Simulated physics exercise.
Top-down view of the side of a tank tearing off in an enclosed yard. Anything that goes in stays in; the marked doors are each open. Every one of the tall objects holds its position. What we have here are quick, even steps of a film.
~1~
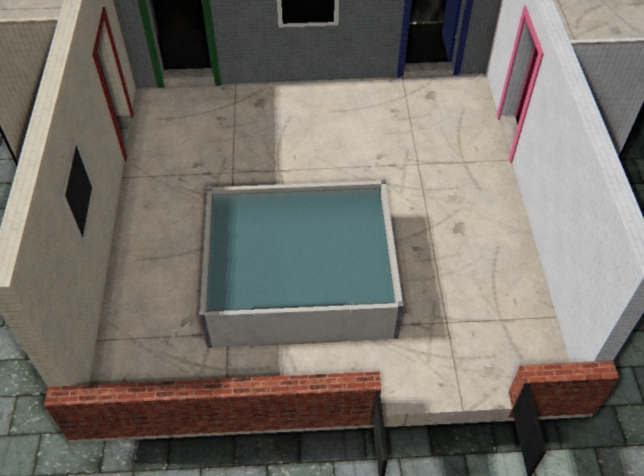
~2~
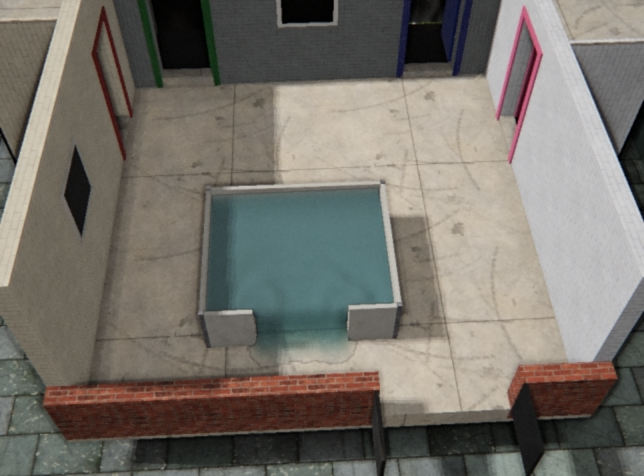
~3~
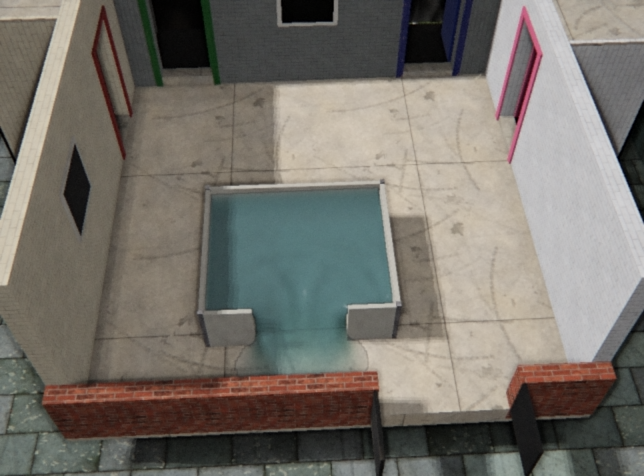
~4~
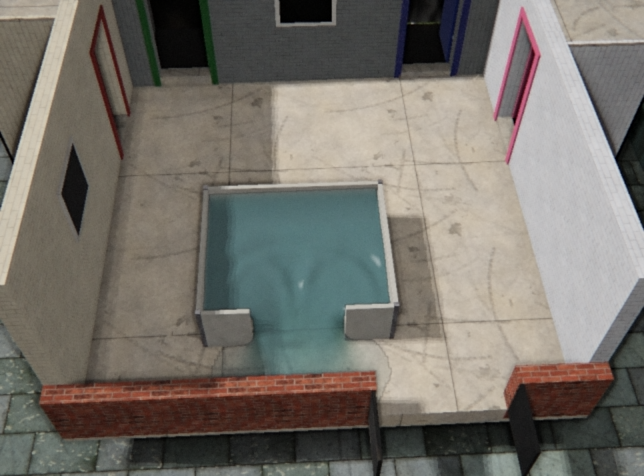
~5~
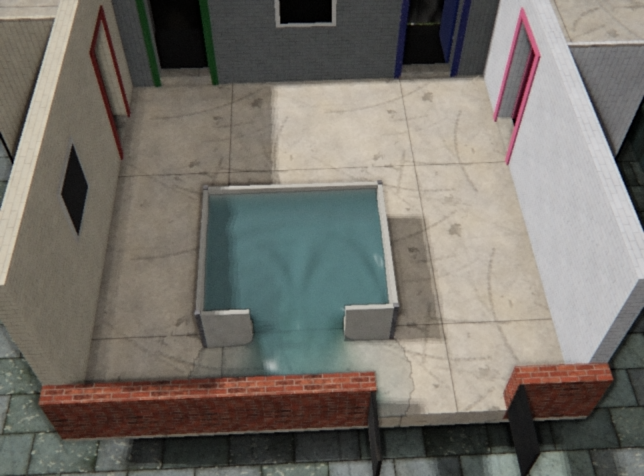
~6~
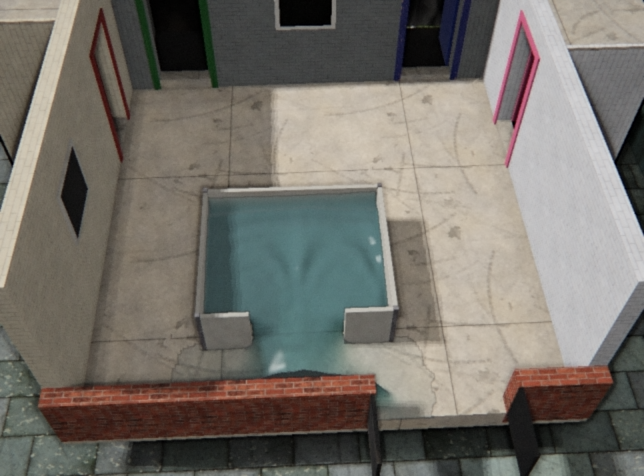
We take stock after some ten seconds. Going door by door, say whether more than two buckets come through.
As I see it, pink door: Inside the limit; blue door: Inside the limit; green door: Inside the limit; red door: Past the limit.
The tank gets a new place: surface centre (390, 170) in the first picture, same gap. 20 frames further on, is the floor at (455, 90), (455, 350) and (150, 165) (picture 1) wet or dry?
Spared, hit, spared.
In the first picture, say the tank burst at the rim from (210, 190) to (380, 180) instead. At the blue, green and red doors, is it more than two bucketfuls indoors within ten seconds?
In short: The blue door floods; the green door floods; the red door is over.
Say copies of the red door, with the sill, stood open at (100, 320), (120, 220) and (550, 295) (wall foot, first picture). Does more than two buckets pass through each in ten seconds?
First crosses the line, second stays short of it, third crosses the line.
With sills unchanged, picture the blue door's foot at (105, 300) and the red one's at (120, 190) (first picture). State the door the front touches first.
I'd say the blue-painted one is reached first.
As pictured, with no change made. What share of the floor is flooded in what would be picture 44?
I'd put it at roughly 90 per cent.
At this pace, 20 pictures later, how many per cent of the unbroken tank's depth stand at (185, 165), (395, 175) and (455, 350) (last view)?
Readings in order: Around 6, 0 and 8 %.
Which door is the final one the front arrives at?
Result: The blue door.
A moment on, water covers 20 % of the floor; the pink door not reached, the blue door not reached, the green door not reached, the red door not reached.
Next, water covers 30 % of the floor; the pink door not reached, the blue door not reached, the green door not reached, the red door not reached.
Then, water covers 60 % of the floor; the pink door wet at the sill, nothing in, the blue door not reached, the green door not reached, the red door wet at the sill, nothing in.
Later, water covers 90 % of the floor; the pink door wet at the sill, nothing in, the blue door wet at the sill, nothing in, the green door wet at the sill, nothing in, the red door wet at the sill, nothing in.
In the end, water covers 100 % of the floor; the pink door wet at the sill, nothing in, the blue door under two buckets in, the green door wet at the sill, nothing in, the red door over two buckets in.
